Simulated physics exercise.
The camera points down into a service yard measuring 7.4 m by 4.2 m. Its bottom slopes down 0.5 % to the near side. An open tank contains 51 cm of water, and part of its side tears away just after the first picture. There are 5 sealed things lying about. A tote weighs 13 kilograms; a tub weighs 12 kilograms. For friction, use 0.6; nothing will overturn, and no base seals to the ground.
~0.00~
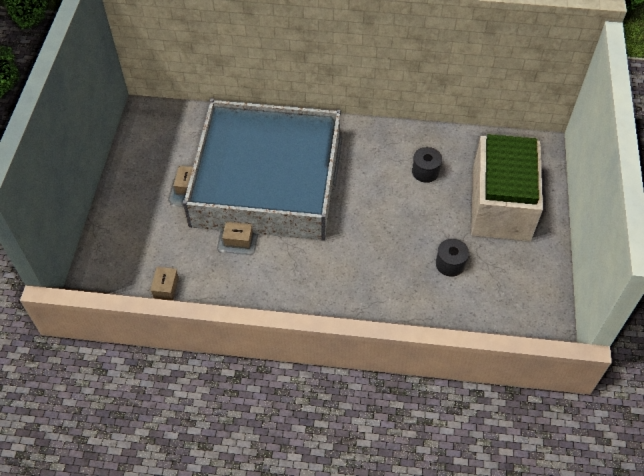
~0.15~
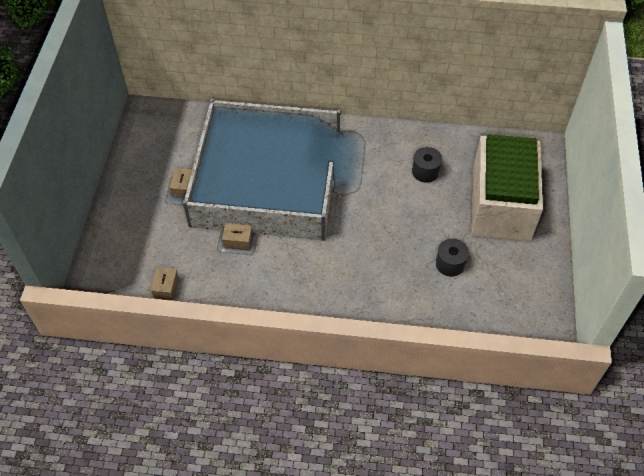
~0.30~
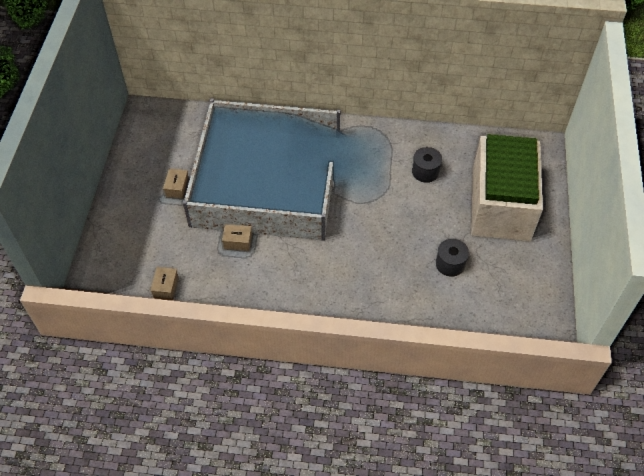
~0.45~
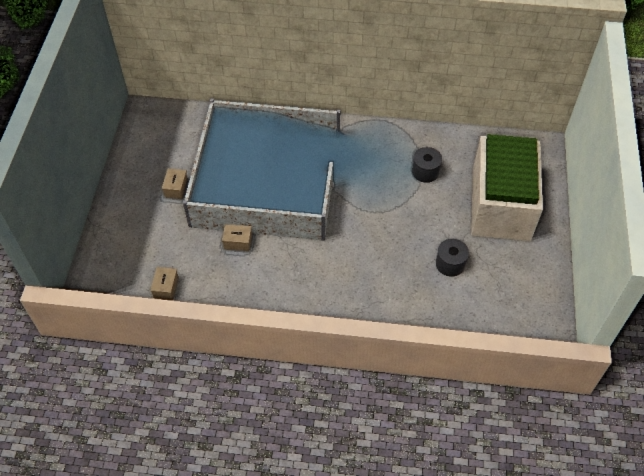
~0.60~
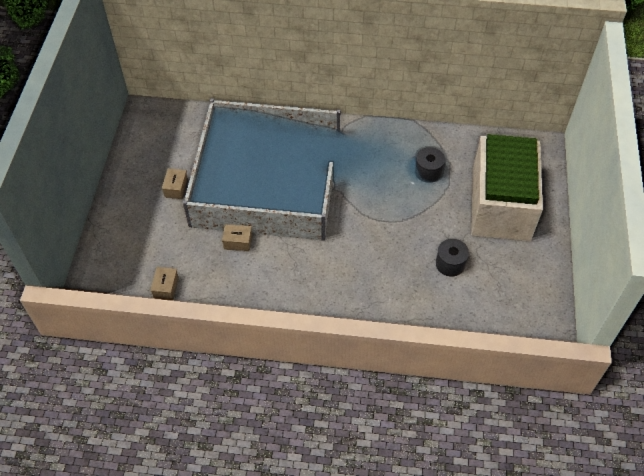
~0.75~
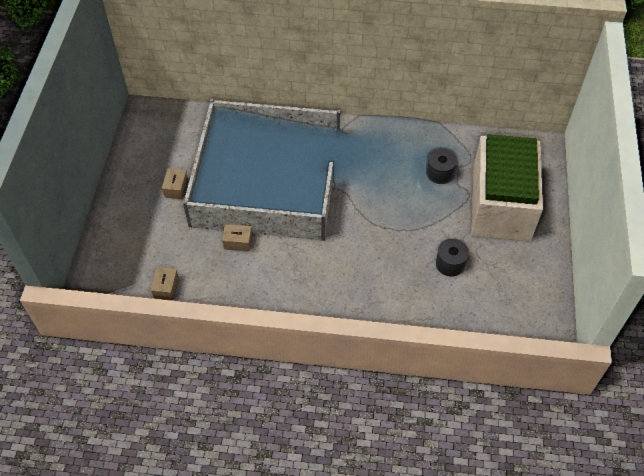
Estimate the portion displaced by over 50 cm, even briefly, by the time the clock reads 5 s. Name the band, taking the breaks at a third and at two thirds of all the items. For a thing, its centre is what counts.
The answer is the middle band, one to two thirds.
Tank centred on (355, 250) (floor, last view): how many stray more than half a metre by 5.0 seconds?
Then the count would be 0.
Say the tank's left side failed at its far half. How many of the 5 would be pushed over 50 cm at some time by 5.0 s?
Then 1 of them would.
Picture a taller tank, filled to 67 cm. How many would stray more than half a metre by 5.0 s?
With that change, 2 of them.
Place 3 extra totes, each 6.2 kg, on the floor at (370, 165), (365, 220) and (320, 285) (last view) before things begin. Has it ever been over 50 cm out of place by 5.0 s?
So it's gets above, then stays below, then stays below.
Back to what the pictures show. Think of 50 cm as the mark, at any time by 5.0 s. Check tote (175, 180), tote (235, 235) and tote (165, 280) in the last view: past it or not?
Within the mark, within the mark, within the mark.
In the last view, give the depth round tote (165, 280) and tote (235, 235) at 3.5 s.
First roughly 0 cm, second roughly 0 cm.
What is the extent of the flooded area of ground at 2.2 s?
About 13 m2.
After 1.1 s 1 of 5 are over 50 cm from their spots; 0 afloat.
After 2.2 s 1 of 5 are over 50 cm from their spots; 1 afloat.
After 3.5 s 2 of 5 are over 50 cm from their spots; 1 afloat.
After 5.0 s 2 of 5 are over 50 cm from their spots, and 2 have been at some point; 2 afloat.
